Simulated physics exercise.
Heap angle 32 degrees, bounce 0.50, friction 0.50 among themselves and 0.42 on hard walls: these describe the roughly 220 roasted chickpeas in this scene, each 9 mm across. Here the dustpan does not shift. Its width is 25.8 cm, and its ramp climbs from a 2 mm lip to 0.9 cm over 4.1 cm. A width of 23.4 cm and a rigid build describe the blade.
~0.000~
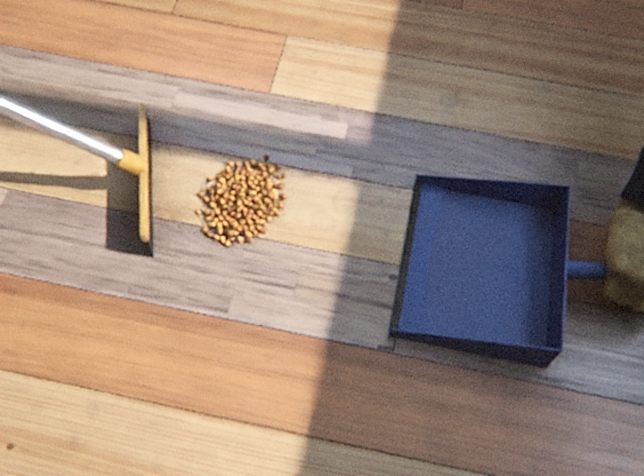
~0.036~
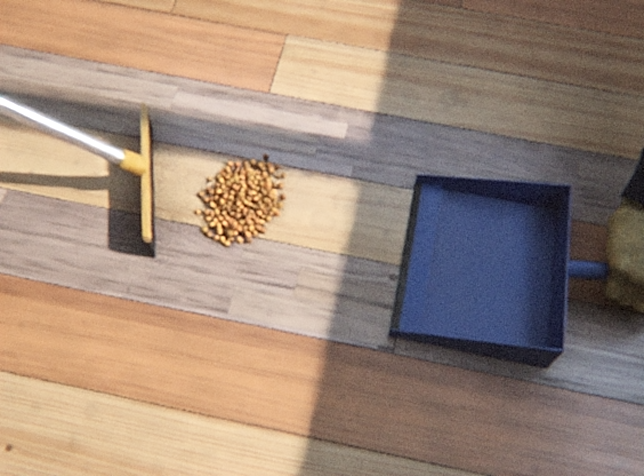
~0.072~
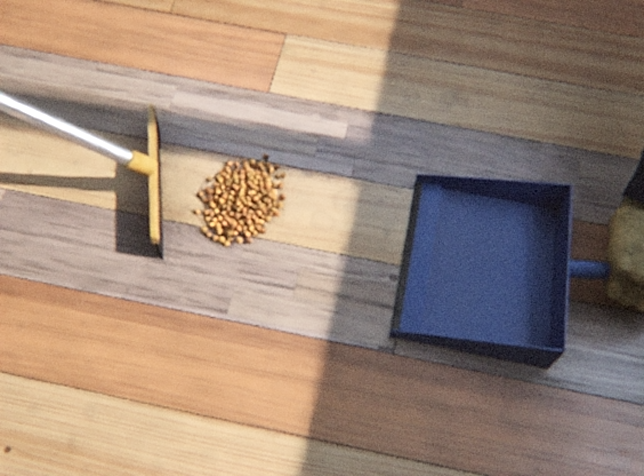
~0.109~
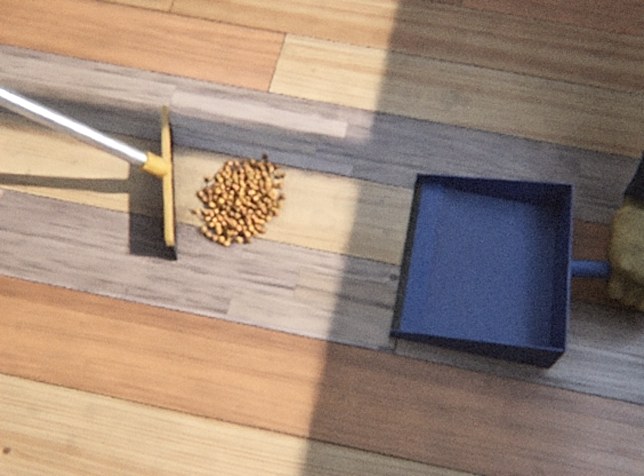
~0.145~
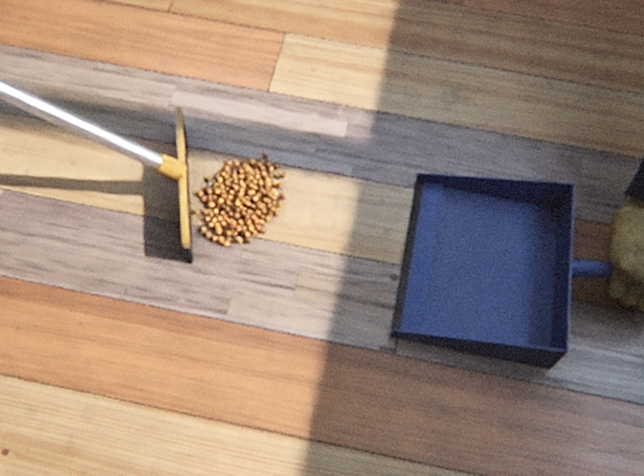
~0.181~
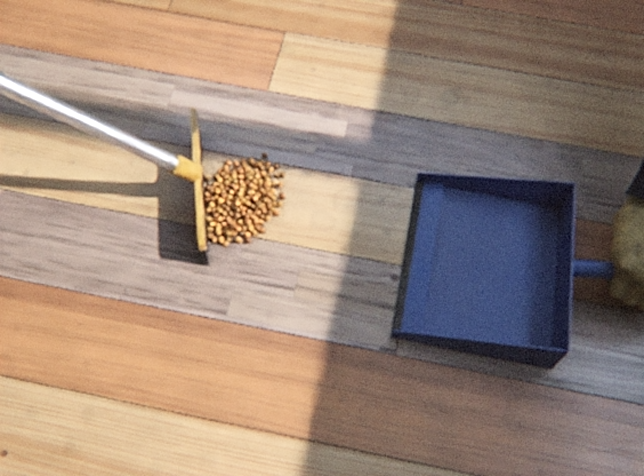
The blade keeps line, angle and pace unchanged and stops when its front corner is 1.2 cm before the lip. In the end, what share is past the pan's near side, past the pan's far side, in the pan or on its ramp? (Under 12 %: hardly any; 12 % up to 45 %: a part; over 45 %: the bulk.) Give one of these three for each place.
Near side: Hardly any; far side: A part; pan: A part.
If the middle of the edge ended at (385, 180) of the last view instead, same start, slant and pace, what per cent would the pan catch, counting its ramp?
I'd expect around 20 per cent.
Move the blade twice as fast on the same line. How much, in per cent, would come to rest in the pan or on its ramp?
In that case roughly 40 percent.
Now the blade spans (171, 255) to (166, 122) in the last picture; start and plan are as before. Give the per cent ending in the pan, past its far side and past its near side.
Per cent by place - pan 0, far side 0, near side 0.
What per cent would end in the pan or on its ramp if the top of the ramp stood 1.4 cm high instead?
Roughly 15 per cent.
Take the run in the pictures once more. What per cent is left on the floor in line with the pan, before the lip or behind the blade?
Some 60 per cent of them end up there.
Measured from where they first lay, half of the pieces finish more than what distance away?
I'd put it near 24 cm.
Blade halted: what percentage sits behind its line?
Estimate: Near 5 %.
After 0.39 s, middle of the blade 18 cm from the lip; 0 % over the lip, far side 10 %, near side 0 %.
After 0.52 s, middle of the blade 9 cm from the lip; 0 % over the lip, far side 20 %, near side 0 %.
Then, at 0.79 s, middle of the blade 5 cm from the lip; 15 % over the lip, far side 25 %, near side 0 %.
By 1.2 s all is still; near side 0 %, far side 25 %, pan 15 %, in front of the lip or behind the blade 60 %.
